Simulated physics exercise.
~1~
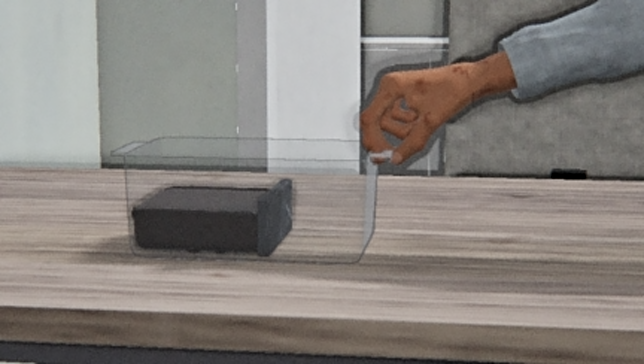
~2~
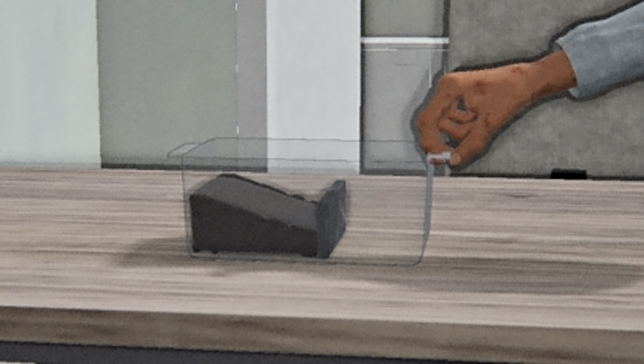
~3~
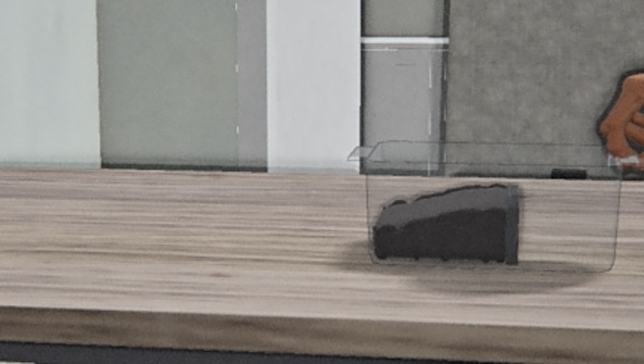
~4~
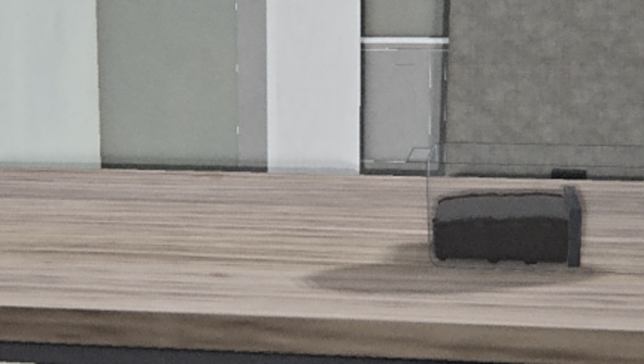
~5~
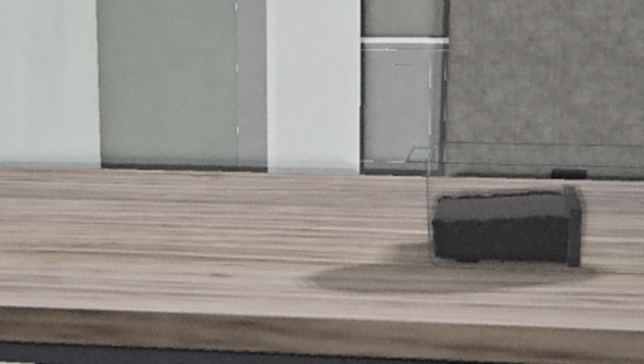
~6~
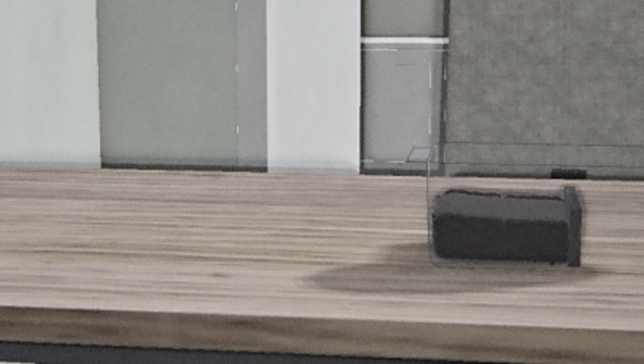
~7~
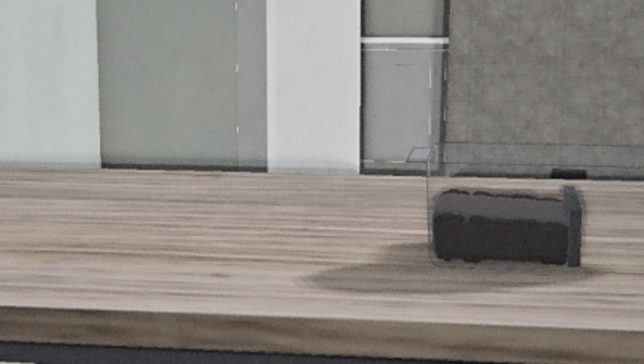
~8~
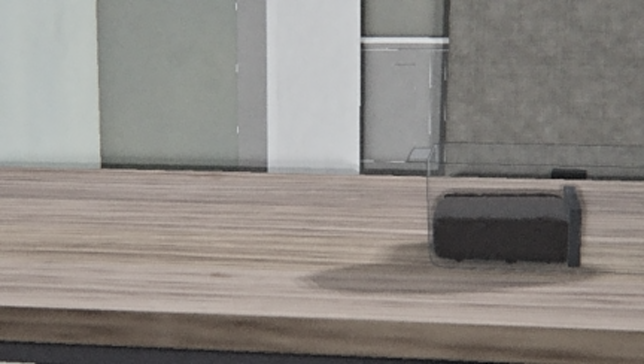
The video shows a hand pulling a clear box with dark liquid on the left side of its divider to the right across a wooden table top. The liquid tilts and shifts during the pull, then settles nearly level, staying left of the divider as the box rests.
